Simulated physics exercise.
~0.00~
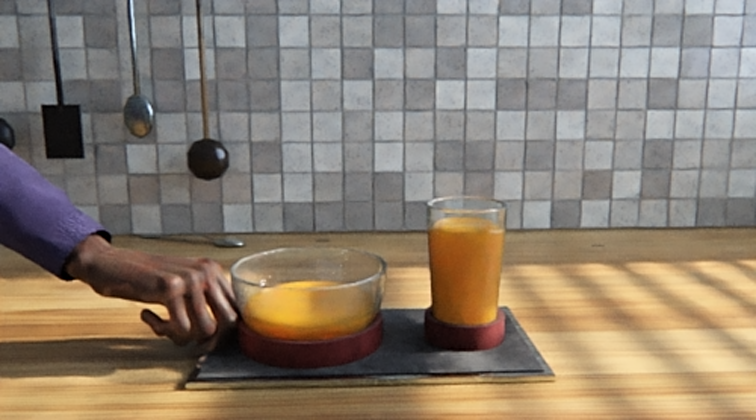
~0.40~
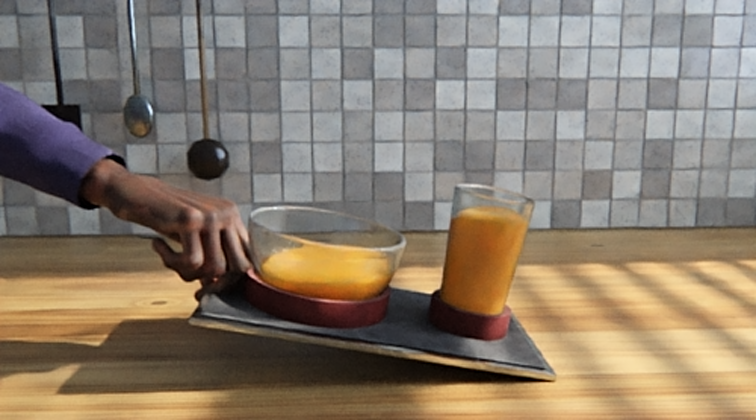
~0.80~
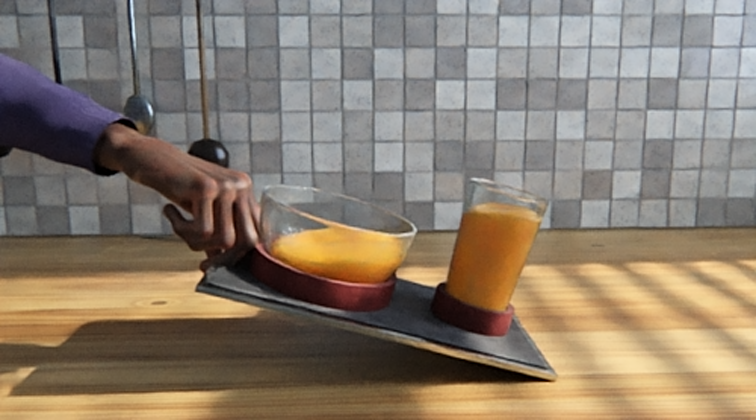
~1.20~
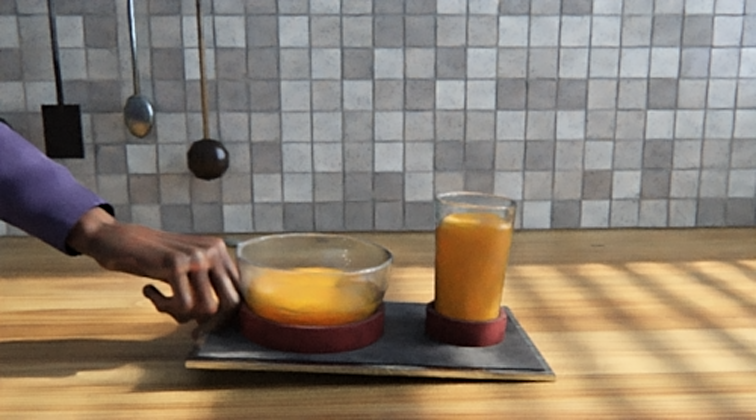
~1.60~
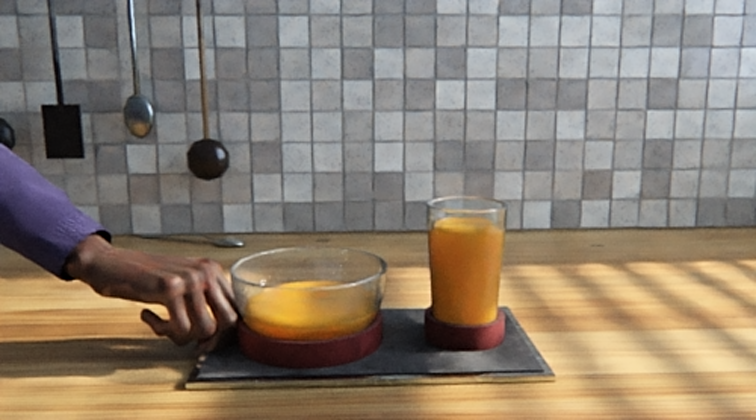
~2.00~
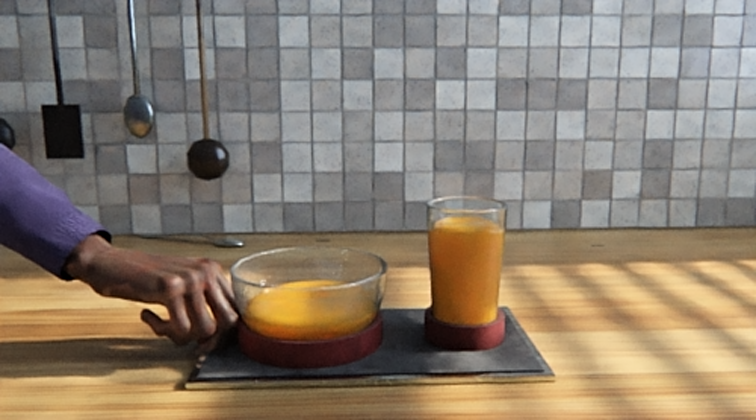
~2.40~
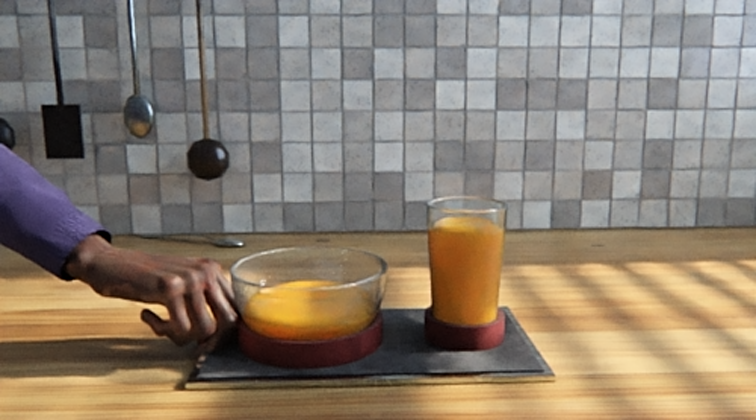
On a wooden kitchen counter before a grey tiled wall with hanging utensils, a hand in a purple sleeve holds the left end of a dark tray. A round glass bowl on the left and a tall glass on the right, both holding orange juice, sit in dark red holders. The hand raises the tray's left end, and both vessels lean rightward with it while the juice shifts inside them. It then lowers that end until the tray lies flat again. The bowl and glass finish upright in their holders, with no juice visible on the tray.
